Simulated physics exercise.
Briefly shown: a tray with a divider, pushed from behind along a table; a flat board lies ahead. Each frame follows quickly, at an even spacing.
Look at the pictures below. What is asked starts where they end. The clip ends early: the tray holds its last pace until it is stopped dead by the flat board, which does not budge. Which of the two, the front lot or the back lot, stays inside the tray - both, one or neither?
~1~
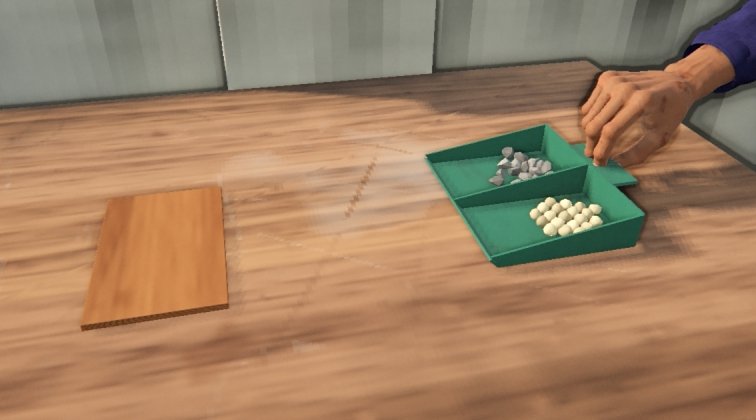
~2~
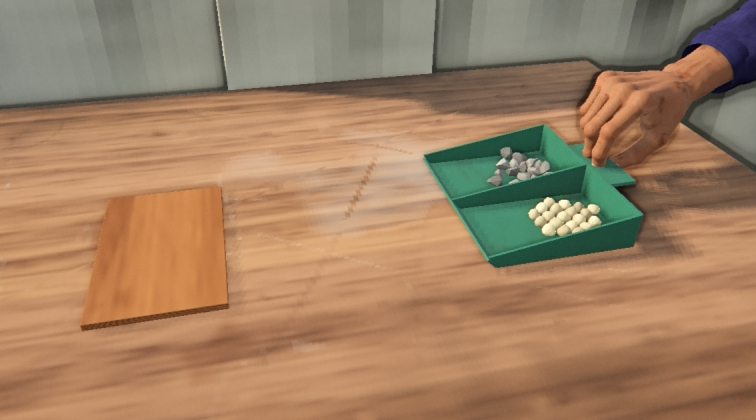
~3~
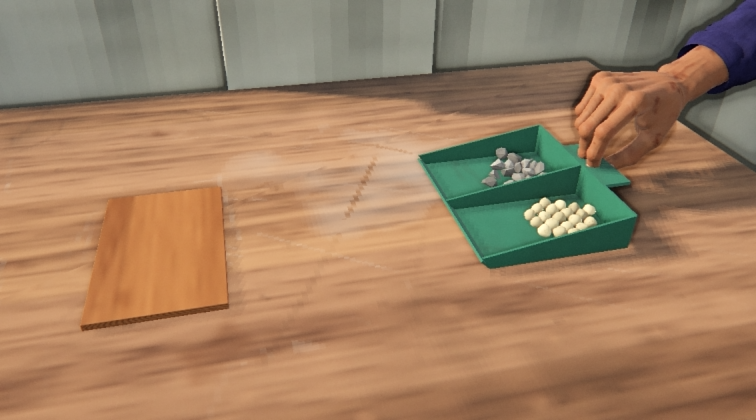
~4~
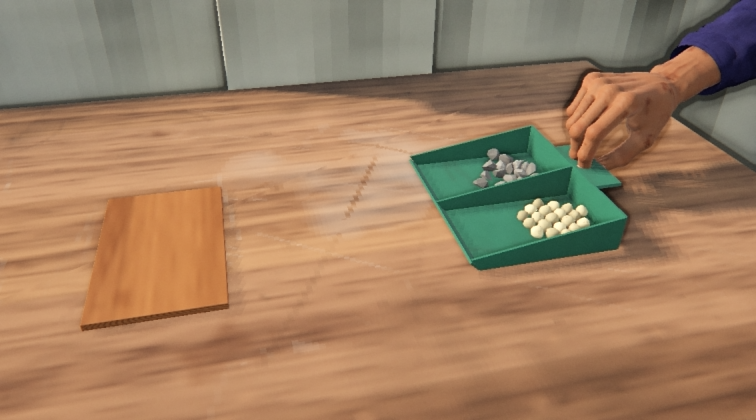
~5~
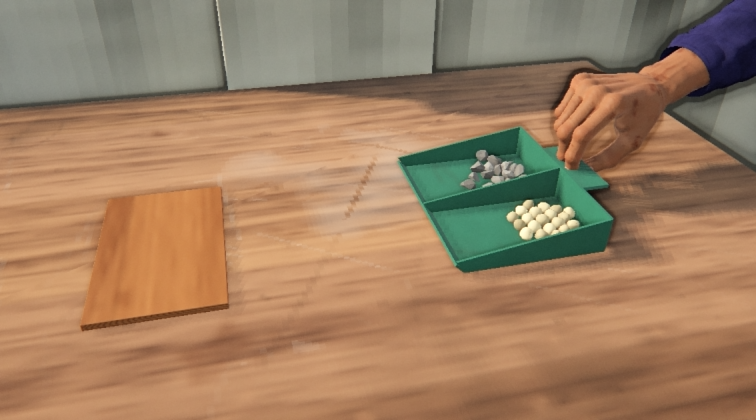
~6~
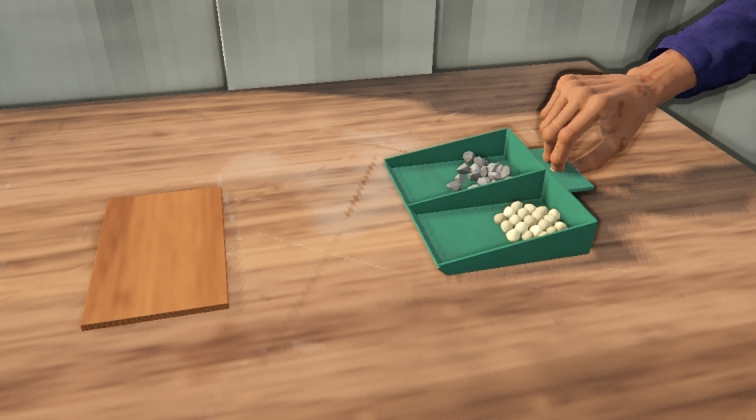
As it turns out, the front lot stays inside, the back lot stays inside.
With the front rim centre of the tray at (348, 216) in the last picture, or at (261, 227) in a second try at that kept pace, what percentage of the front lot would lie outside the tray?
Lab note: Try 1 0 in a hundred, try 2 40 in a hundred.
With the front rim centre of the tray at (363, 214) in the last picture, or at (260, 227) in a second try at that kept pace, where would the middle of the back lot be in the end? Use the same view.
Try 1 about (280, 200); try 2 about (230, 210).
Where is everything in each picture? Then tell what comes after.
Front rim near (453, 203), at rest; flat board near (159, 277); front lot near (565, 218), a few macadamia nuts; back lot near (525, 167), a few bits of gravel, in the first picture.
Front rim near (452, 203), hardly any of the way covered; back lot near (524, 168), in the second picture.
Front rim near (446, 204), hardly any of the way covered; front lot near (560, 218), in the third picture.
Front rim near (436, 205), a little of the way covered; back lot near (510, 169), in the fourth picture.
Front rim near (423, 206), a little of the way covered; front lot near (543, 221), in the fifth picture.
Front rim near (408, 208), near a quarter of the way covered; flat board near (159, 277); front lot near (530, 222); back lot near (485, 172), in the sixth picture.
Then, 0.29 s on from there, tray still sliding, front rim near (324, 219); front lot all inside; back lot all inside.
Then, 0.68 s on from there, tray stopped at the flat board; front lot all inside, moved towards the front rim; back lot all inside, moved towards the front rim.
Then, 0.89 s on from there, tray stopped at the flat board; front lot all inside, moved towards the front rim; back lot all inside.
In the end, tray stopped at the flat board; front lot all inside, moved towards the front rim; back lot all inside.
